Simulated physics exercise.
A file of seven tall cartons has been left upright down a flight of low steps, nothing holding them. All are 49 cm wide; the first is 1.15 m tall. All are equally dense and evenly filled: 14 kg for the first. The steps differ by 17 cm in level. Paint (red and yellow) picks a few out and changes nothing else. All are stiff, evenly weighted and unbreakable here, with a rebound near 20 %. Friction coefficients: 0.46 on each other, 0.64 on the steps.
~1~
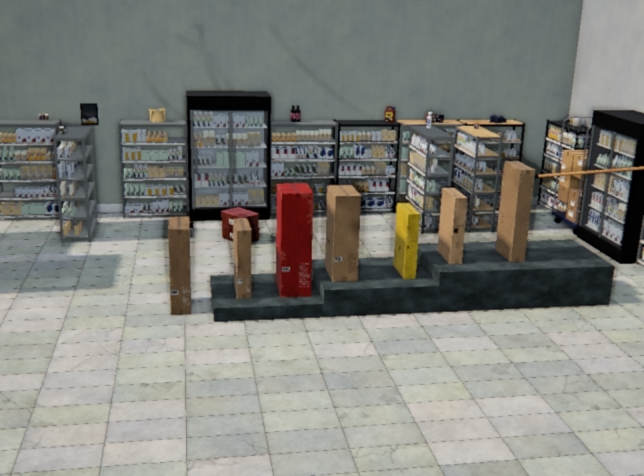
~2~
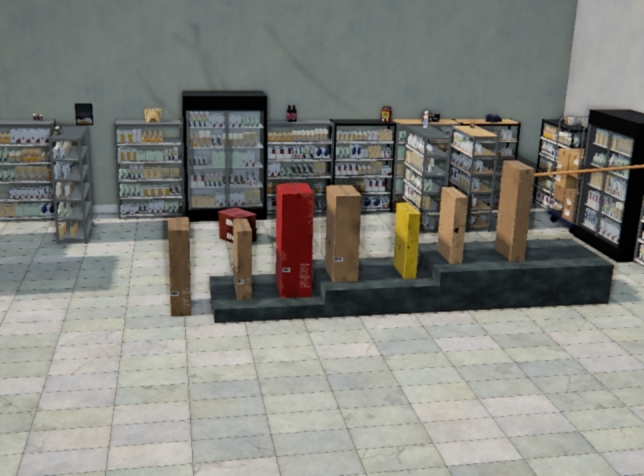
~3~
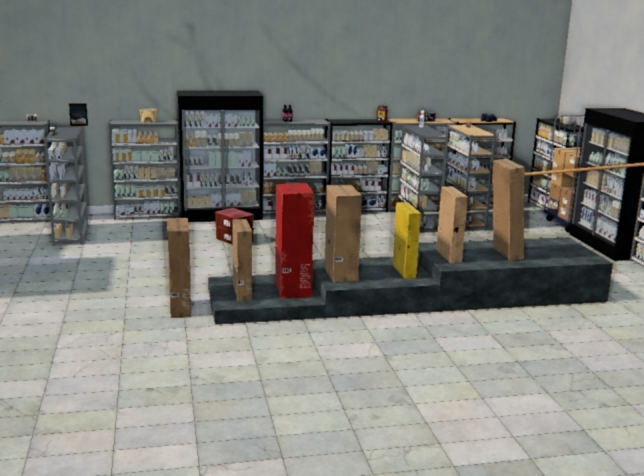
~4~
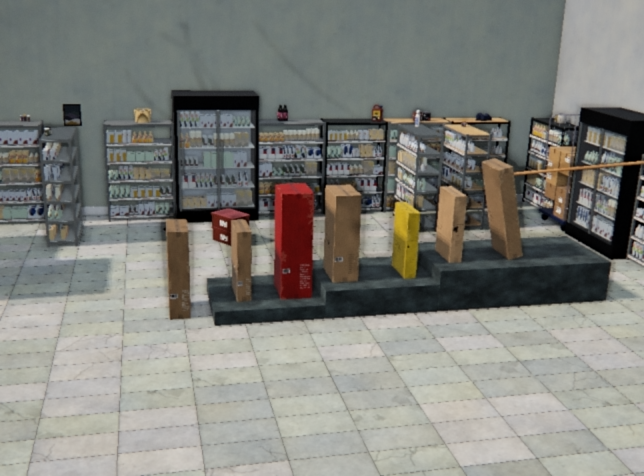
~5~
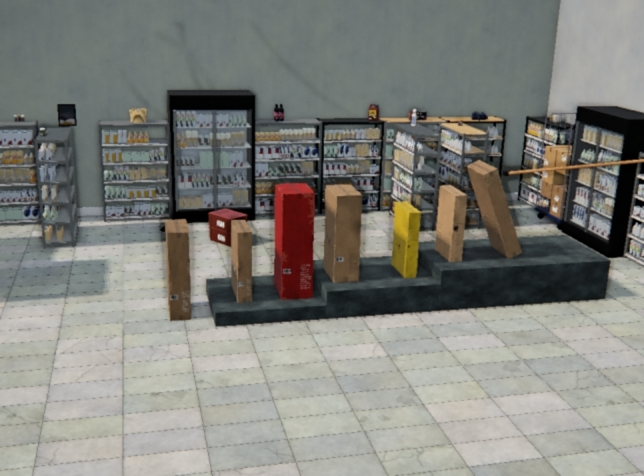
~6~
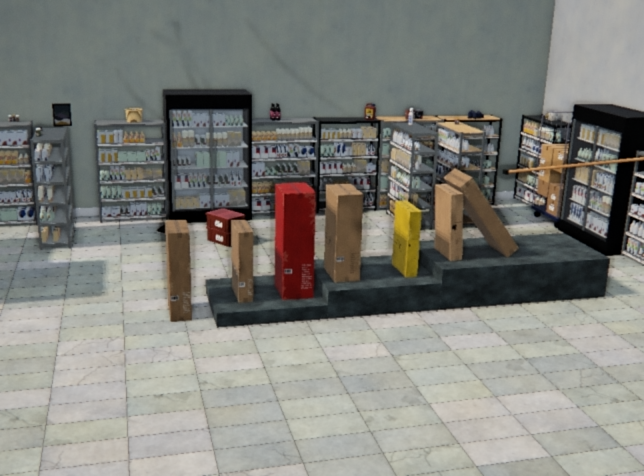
The video shows seven tall cartons, one red and one yellow, standing in a row along low dark steps before stocked shelves, as a pole nudges the rightmost carton, which leans progressively left until it meets the neighboring carton.
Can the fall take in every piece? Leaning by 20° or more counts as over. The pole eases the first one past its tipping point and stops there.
Outcome: Not all go over.
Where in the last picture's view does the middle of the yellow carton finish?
At about (377, 251).
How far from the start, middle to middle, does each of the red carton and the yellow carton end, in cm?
About: Red 0, yellow 40.
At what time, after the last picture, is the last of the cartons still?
At about 1.0 s.
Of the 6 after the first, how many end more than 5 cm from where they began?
3.
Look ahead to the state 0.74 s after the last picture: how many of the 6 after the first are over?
2 by then.
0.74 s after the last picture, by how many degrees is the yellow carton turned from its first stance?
About 50°.
Then, 0.14 s after the last picture, none of the 6 other cartons over, 1 disturbed.
Then, 0.34 s after the last picture, 1 of the 6 other cartons over; yellow carton leaning 7°.
Then, 0.50 s after the last picture, 2 of the 6 other cartons over; yellow carton leaning 28°.
Then, 0.74 s after the last picture, 2 of the 6 other cartons over; yellow carton leaning 54°.
At rest, 2 of the 6 other cartons over; yellow carton leaning 60°; red carton unmoved. Four left standing. As the last picture would show them, middles, yellow carton near (377, 251), red carton near (293, 240).
